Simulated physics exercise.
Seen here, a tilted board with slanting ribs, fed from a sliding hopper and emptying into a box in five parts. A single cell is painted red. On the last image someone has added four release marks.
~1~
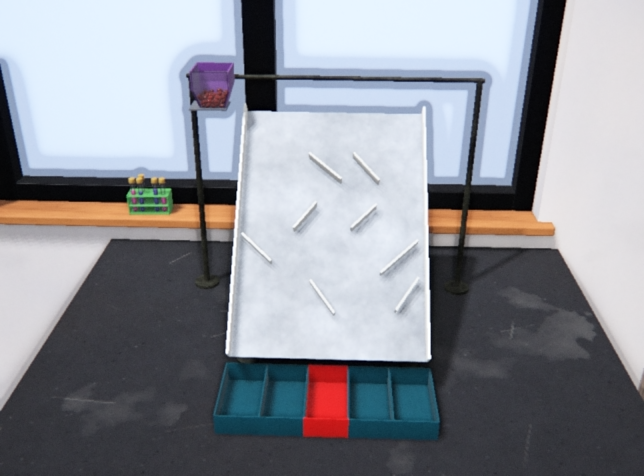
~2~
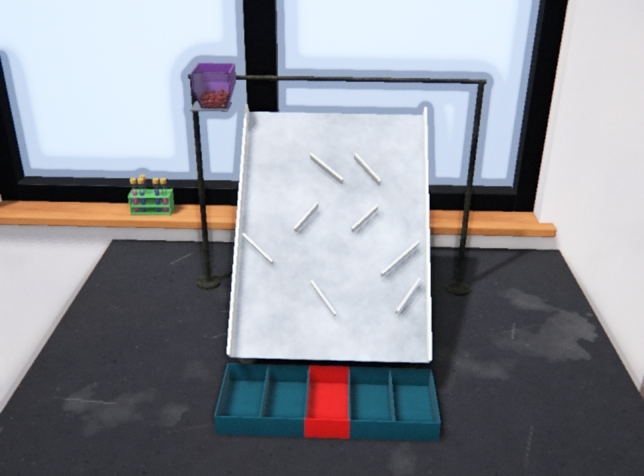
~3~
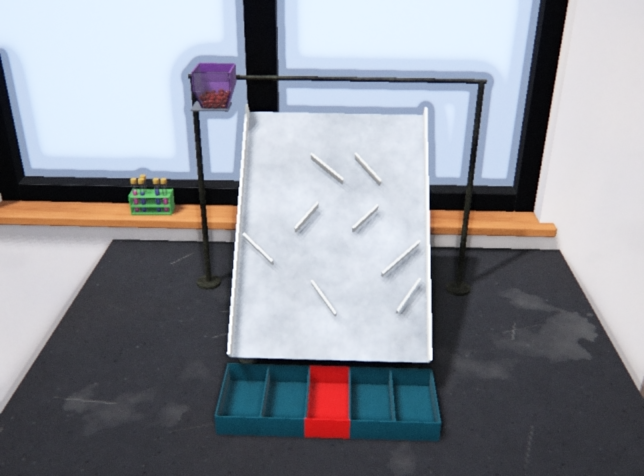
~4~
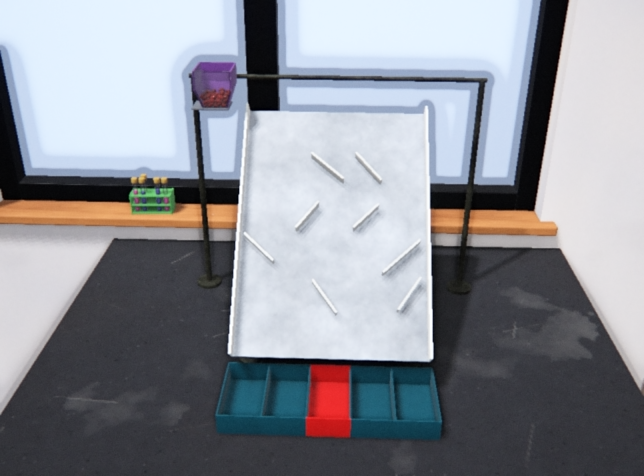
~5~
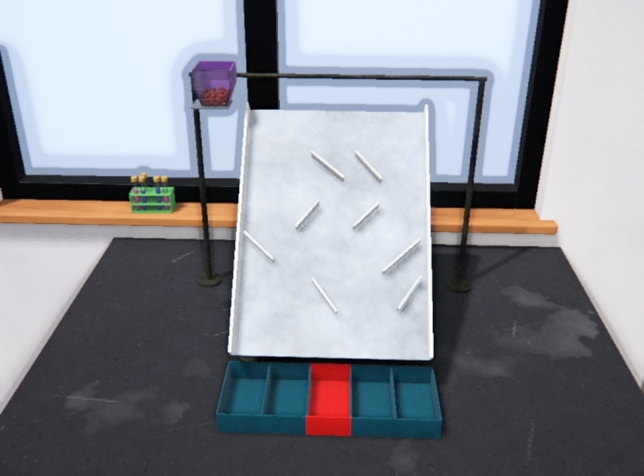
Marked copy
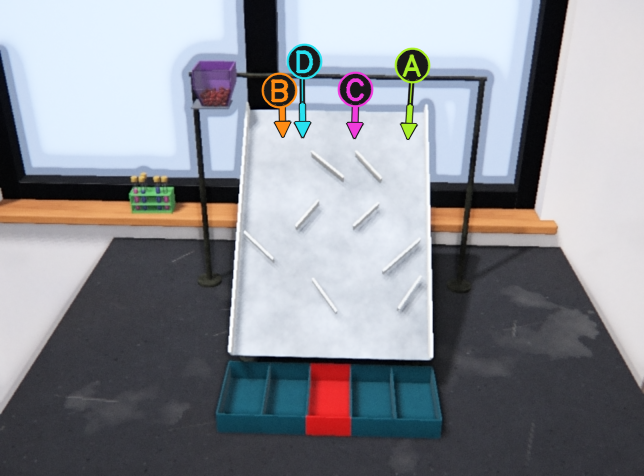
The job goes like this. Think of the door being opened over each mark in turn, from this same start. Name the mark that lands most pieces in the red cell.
I would pick mark A.
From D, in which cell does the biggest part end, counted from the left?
The second from the left.
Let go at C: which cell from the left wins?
It is the fourth one.
On the marked copy, mark A meets the board at (408, 133); mark B meets the board at (282, 131); mark C meets the board at (354, 132); mark D meets the board at (302, 131).
For mark A, roughly half in the red cell, roughly a third in other cells, about a tenth held on the board.
For mark B, roughly a quarter in the red cell, roughly two thirds in other cells, just a few held on the board.
For mark C, roughly a third in the red cell, roughly half in other cells, about a tenth held on the board.
For mark D, roughly a quarter in the red cell, the larger part in other cells, just a few held on the board.
